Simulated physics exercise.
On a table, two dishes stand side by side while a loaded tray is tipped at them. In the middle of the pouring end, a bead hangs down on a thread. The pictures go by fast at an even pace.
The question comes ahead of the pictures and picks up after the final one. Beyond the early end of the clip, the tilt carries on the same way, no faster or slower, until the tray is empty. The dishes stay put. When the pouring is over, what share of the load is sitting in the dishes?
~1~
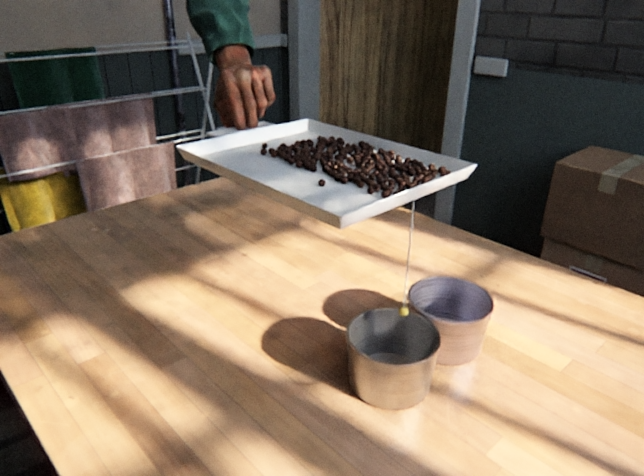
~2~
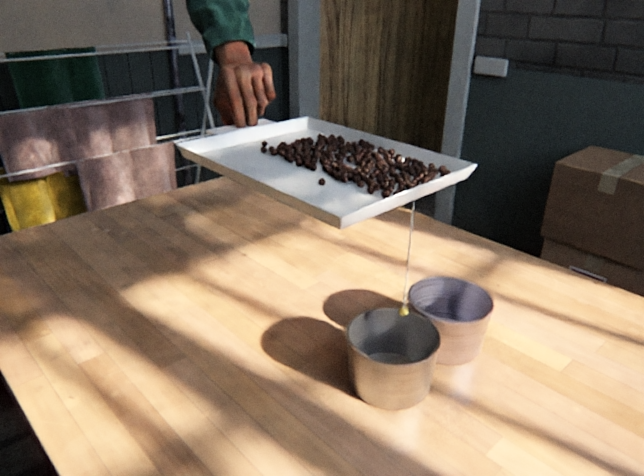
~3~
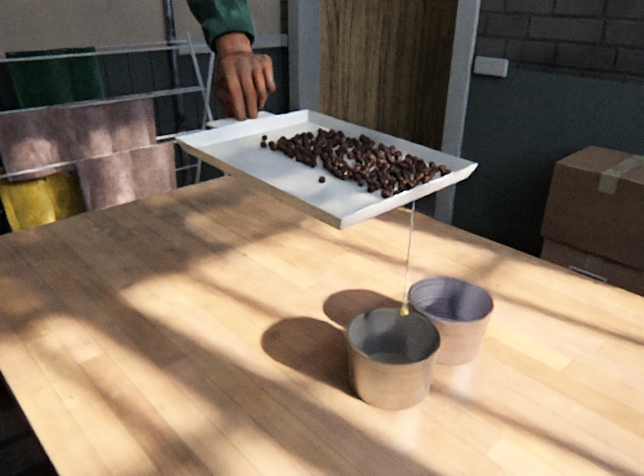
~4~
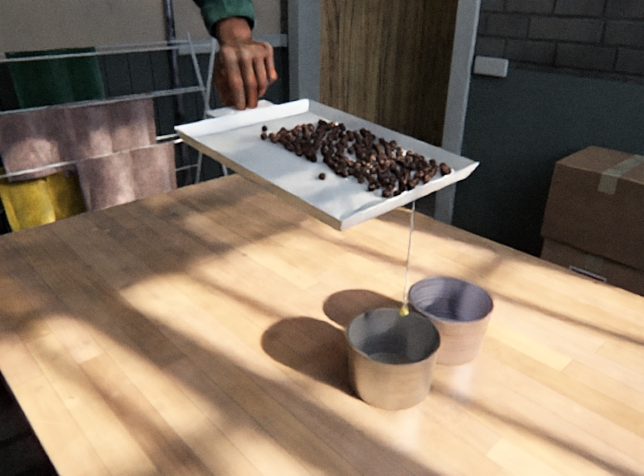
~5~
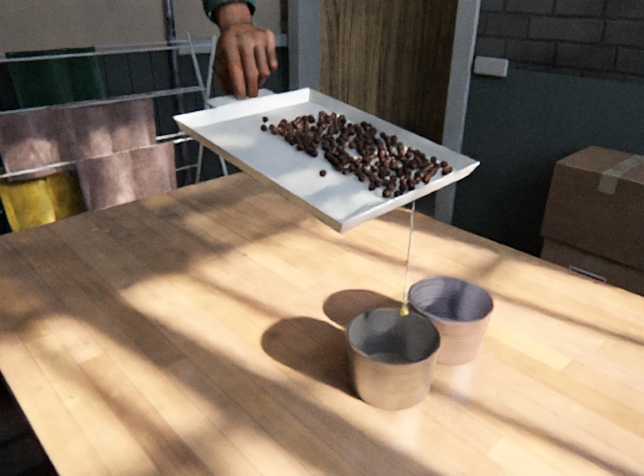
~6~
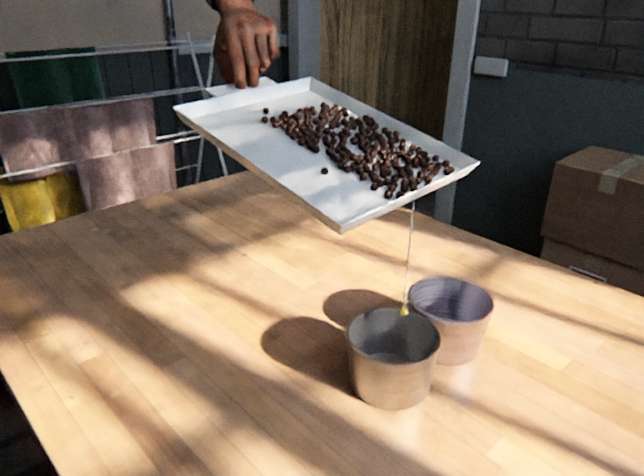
The amount caught is going to be smaller than the amount missed.
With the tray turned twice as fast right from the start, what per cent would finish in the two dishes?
It would come out near 20 per cent.
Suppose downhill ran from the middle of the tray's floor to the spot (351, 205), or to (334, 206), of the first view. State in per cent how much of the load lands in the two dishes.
Around 10 per cent first, around 10 per cent next.
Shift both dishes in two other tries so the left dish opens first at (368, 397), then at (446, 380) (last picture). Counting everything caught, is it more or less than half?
At the first place above a half, at the second under half.
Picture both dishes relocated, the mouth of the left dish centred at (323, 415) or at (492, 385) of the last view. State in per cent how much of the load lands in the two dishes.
It comes to roughly 70 per cent in one try and roughly 0 per cent in the next.
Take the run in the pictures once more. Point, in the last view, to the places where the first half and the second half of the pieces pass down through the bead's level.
Earlier portion about (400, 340); later portion about (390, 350).
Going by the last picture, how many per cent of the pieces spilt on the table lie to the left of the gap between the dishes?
Close to 50 per cent of the spill, I think.
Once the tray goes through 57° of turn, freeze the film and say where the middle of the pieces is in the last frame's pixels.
Close to (397, 188).
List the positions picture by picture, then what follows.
The first picture shows corners of the pouring end at (341, 212) and (468, 164), level; middle of the load at (350, 160), allspice berries; left dish at (427, 376); right dish at (483, 334); bead on its thread at (403, 312).
The second picture shows corners of the pouring end at (341, 212) and (468, 164), level; middle of the load at (350, 159).
The third picture shows corners of the pouring end at (341, 214) and (469, 163), tipped barely, lowest at the left corner; middle of the load at (350, 156).
The fourth picture shows corners of the pouring end at (342, 215) and (470, 162), tipped a little, lowest at the left corner; middle of the load at (351, 150).
The fifth picture shows corners of the pouring end at (342, 217) and (471, 162), tipped a little, lowest at the left corner; middle of the load at (352, 145).
The sixth picture shows corners of the pouring end at (342, 219) and (471, 161), tipped a little, lowest at the left corner; middle of the load at (354, 141); left dish at (427, 376); right dish at (483, 334).
Soon, tray tipped steeply; nearly all on the tray; a stray few in the left dish; a small part outside both; a stray few in the air.
A while on, tray tipped right over; about a quarter in the left dish; about two thirds outside both; a stray few in the air.
Towards the end, tray tipped past a quarter turn; about a quarter in the left dish; a stray few in the right dish; most outside both.
Finally, tray tipped past a quarter turn; about a quarter in the left dish; a stray few in the right dish; most outside both.
